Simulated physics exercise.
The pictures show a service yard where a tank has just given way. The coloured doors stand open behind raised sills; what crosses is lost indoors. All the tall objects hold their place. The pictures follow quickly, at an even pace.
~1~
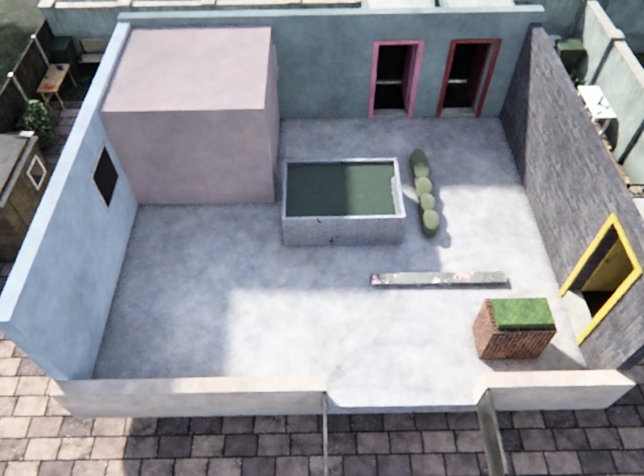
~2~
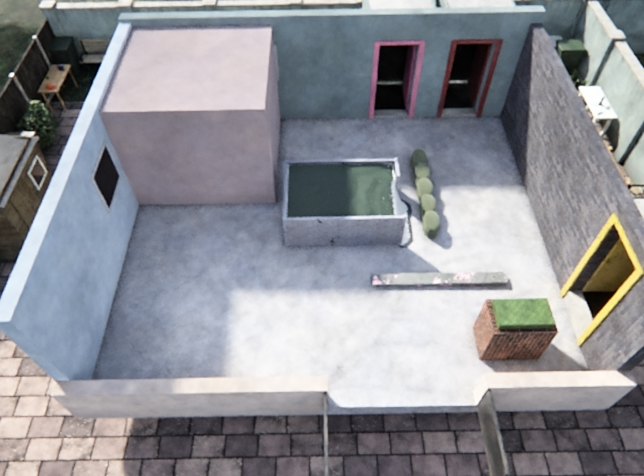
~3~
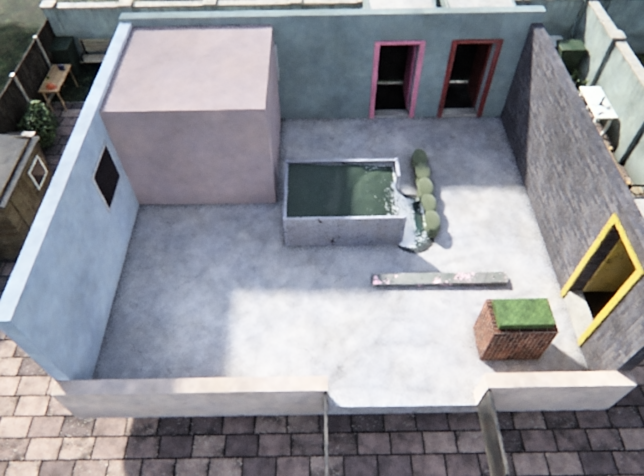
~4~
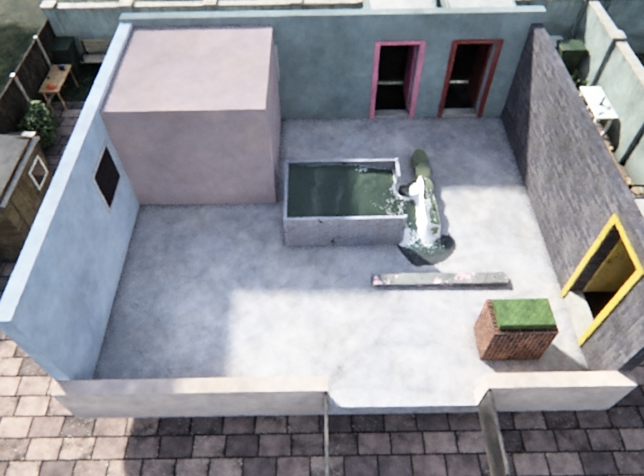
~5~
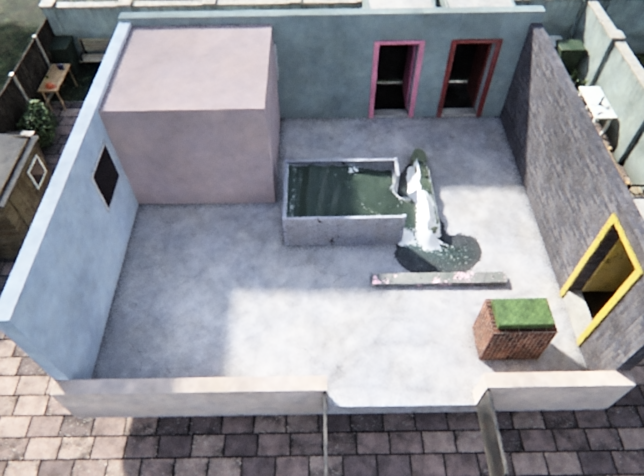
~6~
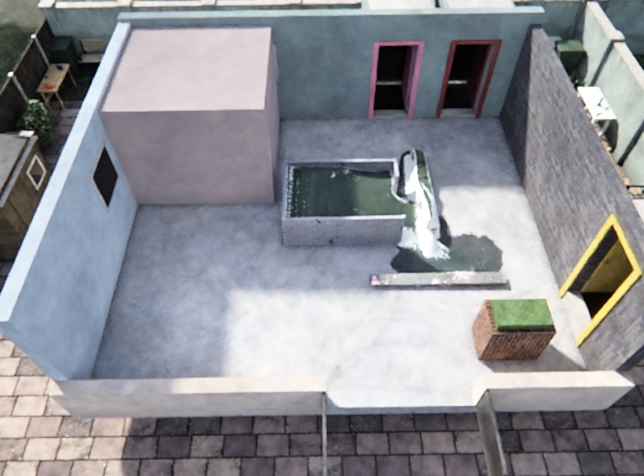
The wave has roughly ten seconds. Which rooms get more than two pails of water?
In the end: The yellow door holds within the limit; the red door holds within the limit; the pink door floods.
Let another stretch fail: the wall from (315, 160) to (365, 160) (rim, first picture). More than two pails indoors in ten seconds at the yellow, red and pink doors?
One by one: The yellow one is under; the red one passes that mark; the pink one goes over.
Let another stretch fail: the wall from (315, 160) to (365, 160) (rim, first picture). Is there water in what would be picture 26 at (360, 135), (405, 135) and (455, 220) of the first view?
As listed: Wet, flooded, free of water.
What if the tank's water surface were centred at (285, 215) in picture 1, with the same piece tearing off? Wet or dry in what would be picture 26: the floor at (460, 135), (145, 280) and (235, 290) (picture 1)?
In that order: Flooded, not flooded, dry.
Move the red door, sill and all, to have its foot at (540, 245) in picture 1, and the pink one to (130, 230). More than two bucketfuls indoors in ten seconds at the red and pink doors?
Then: The red one floods, the pink one is under.
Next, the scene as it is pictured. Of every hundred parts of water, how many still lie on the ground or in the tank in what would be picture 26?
Near 92 in a hundred.
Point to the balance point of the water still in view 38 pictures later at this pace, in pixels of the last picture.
Around (406, 218).
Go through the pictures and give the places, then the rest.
The water tank at (342, 190) is whole and still, in the first picture.
Water pours out at (397, 214) and has run to (402, 246), in the second picture.
The front is at (417, 198), out from the gap at (397, 215), in the third picture.
Water pours out at (397, 215) and has run to (452, 247), in the fourth picture.
The front is at (476, 256), out from the gap at (396, 215), in the fifth picture.
The front is at (498, 264), out from the gap at (396, 215), in the sixth picture.
A moment on, water covers 25 % of the floor; the yellow door not reached, the red door not reached, the pink door under two buckets in.
Next, water covers 40 % of the floor; the yellow door wet at the sill, nothing in, the red door not reached, the pink door over two buckets in.
Then, water covers 45 % of the floor; the yellow door wet at the sill, nothing in, the red door wet at the sill, nothing in, the pink door far over two buckets in.
Later, water covers 65 % of the floor; the yellow door wet at the sill, nothing in, the red door under two buckets in, the pink door far over two buckets in.
In the end, water covers 80 % of the floor; the yellow door wet at the sill, nothing in, the red door under two buckets in, the pink door far over two buckets in.
